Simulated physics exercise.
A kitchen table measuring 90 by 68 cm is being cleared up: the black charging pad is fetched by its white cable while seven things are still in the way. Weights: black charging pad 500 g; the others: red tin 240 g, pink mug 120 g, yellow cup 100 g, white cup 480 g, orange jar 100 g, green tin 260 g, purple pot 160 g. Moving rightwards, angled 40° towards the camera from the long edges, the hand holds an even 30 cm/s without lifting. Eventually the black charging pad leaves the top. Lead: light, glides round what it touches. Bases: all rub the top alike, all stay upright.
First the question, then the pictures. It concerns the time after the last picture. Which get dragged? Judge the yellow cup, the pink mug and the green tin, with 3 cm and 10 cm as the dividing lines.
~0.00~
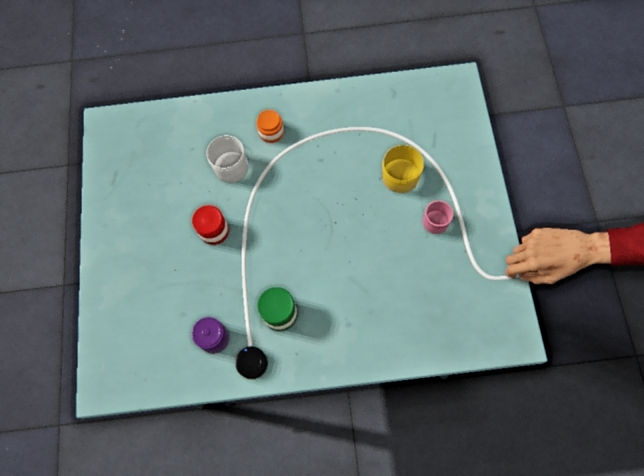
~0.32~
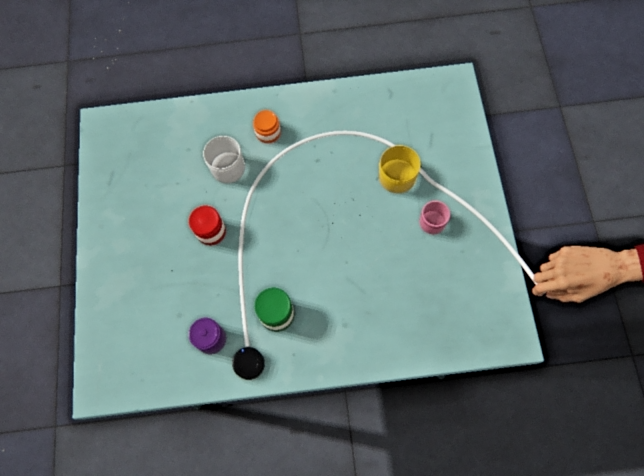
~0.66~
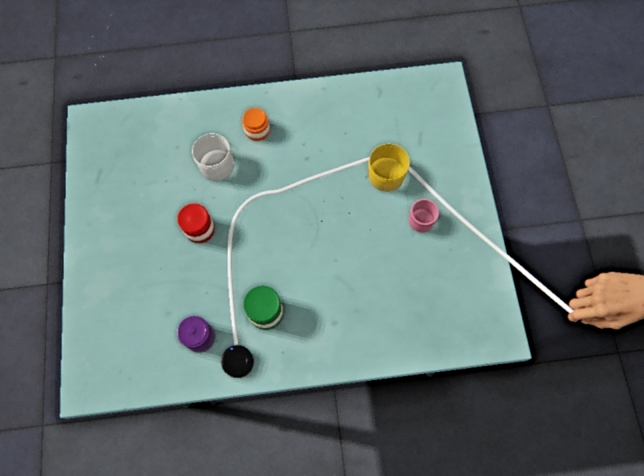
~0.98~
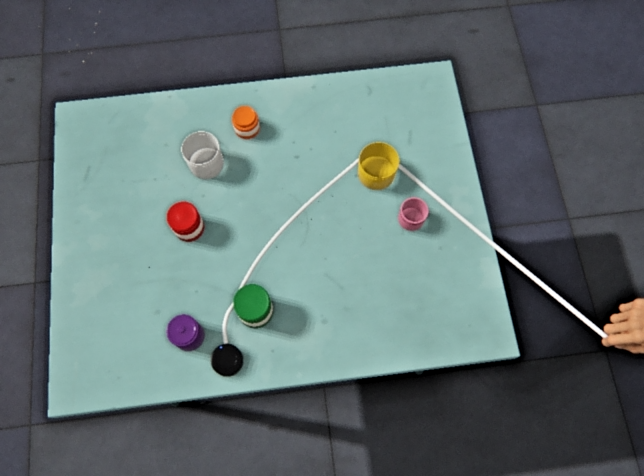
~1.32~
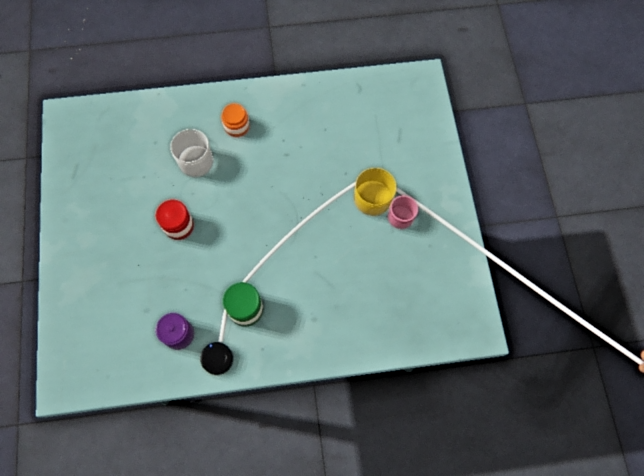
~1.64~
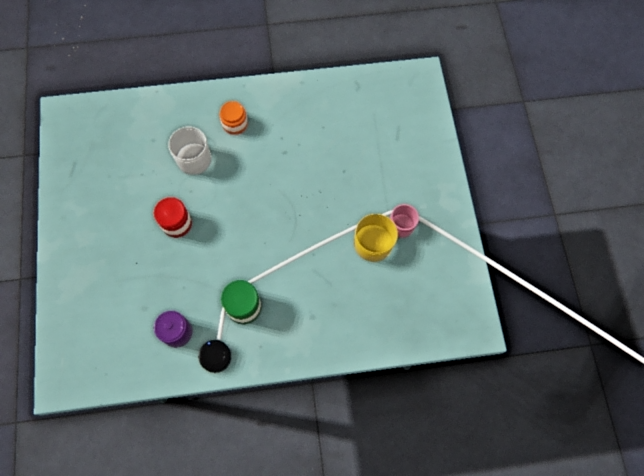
Result: Yellow cup reaches the top band, pink mug reaches the top band, green tin gets dragged far.
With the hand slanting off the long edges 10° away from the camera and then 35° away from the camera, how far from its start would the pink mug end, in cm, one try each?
About 18 cm, then about 11 cm.
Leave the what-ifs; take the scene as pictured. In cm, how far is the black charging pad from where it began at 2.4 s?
I reckon some 0 cm.
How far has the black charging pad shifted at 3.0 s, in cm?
I make it roughly 10 cm.
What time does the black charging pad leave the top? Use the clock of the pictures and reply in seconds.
At roughly 3.6 s on the clock.
At 2.4 s, the black charging pad has not stirred. Moved, yellow cup 34 cm, pink mug 24 cm, green tin 8 cm.
At 3.0 s, the black charging pad has slid 10 cm. Moved, yellow cup off the edge, pink mug off the edge, green tin 16 cm.
At 3.6 s, the black charging pad has slid 28 cm. Moved, yellow cup off the edge, pink mug off the edge, green tin off the edge.
At 4.0 s, the black charging pad is off the top. Moved, yellow cup off the edge, pink mug off the edge, green tin off the edge.
